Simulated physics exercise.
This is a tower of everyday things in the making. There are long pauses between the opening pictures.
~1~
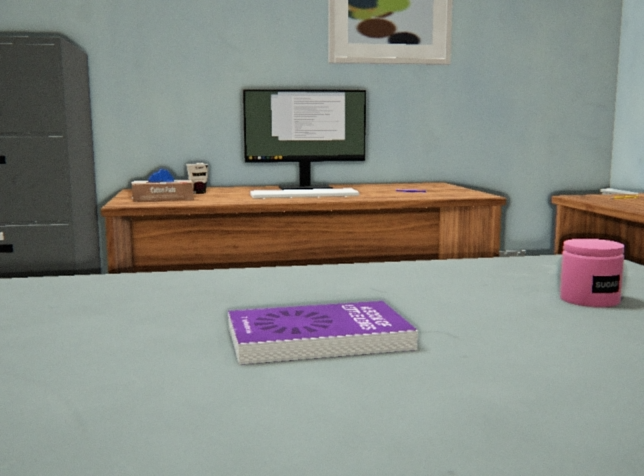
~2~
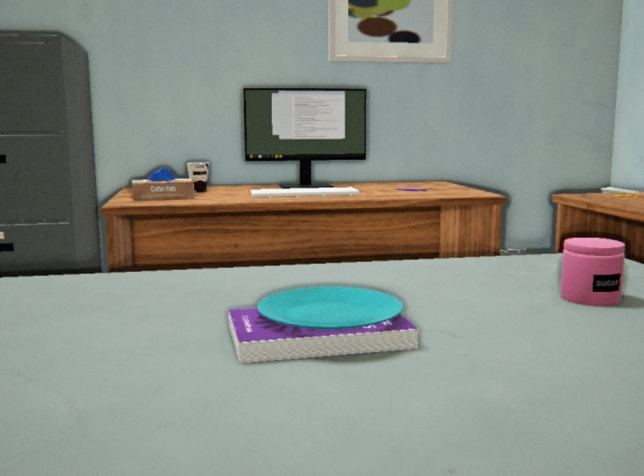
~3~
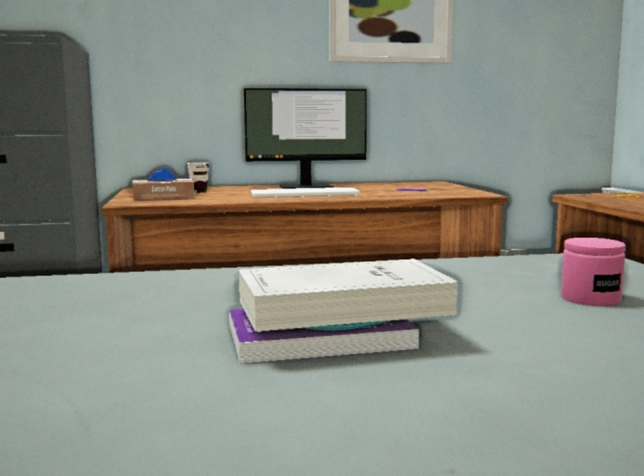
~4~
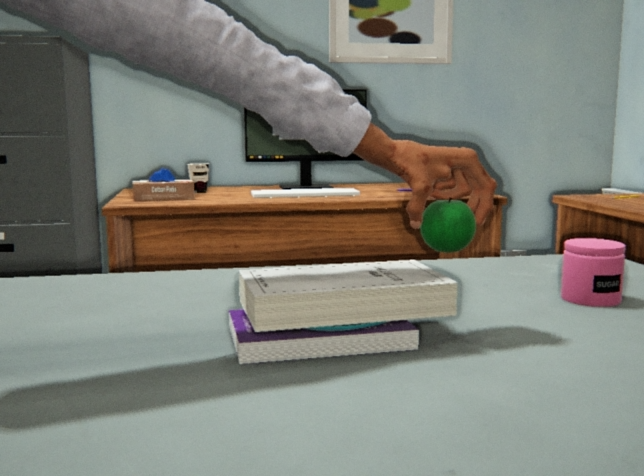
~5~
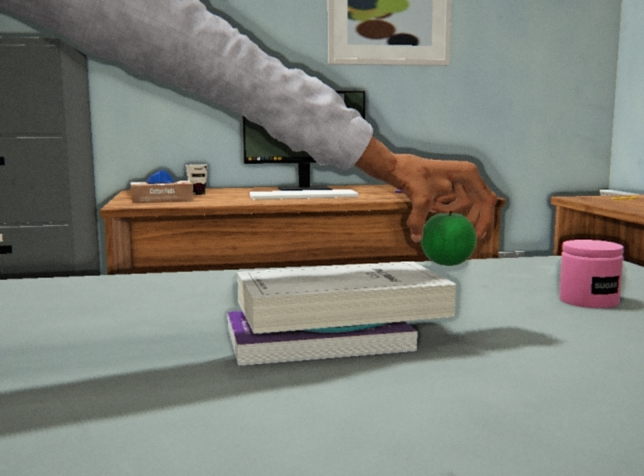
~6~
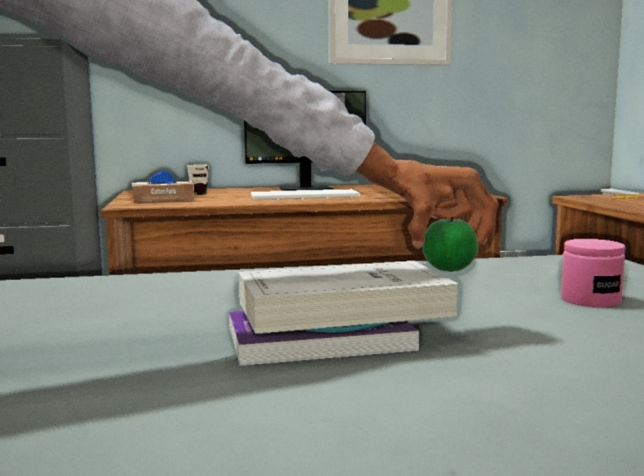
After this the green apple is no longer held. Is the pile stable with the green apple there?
The pile gives way.
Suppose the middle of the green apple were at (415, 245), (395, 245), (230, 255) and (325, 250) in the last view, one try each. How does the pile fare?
First try: It stays up; second try: It stays up; third try: It loses its balance; fourth try: It keeps its balance.
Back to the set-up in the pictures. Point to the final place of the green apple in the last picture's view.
Near (484, 307).
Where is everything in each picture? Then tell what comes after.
In the first frame, the last thing is not in view yet.
In the second frame, the last thing is not in view yet; pink jar (592, 271).
In the third frame, the last thing is not in view yet.
In the fourth frame, coming down; green apple (448, 225); pink jar (593, 272).
In the fifth frame, coming down; green apple (449, 239).
In the sixth frame, set down, still held; green apple (450, 245); pink jar (593, 272).
Then, 0.42 s on from there, green apple now fallen.
Then, 0.86 s on from there, nothing new.
In the end, fallen, green apple; the other 4 unmoved. At the end, from the last picture's camera, green apple near (484, 307). The pile loses its balance.
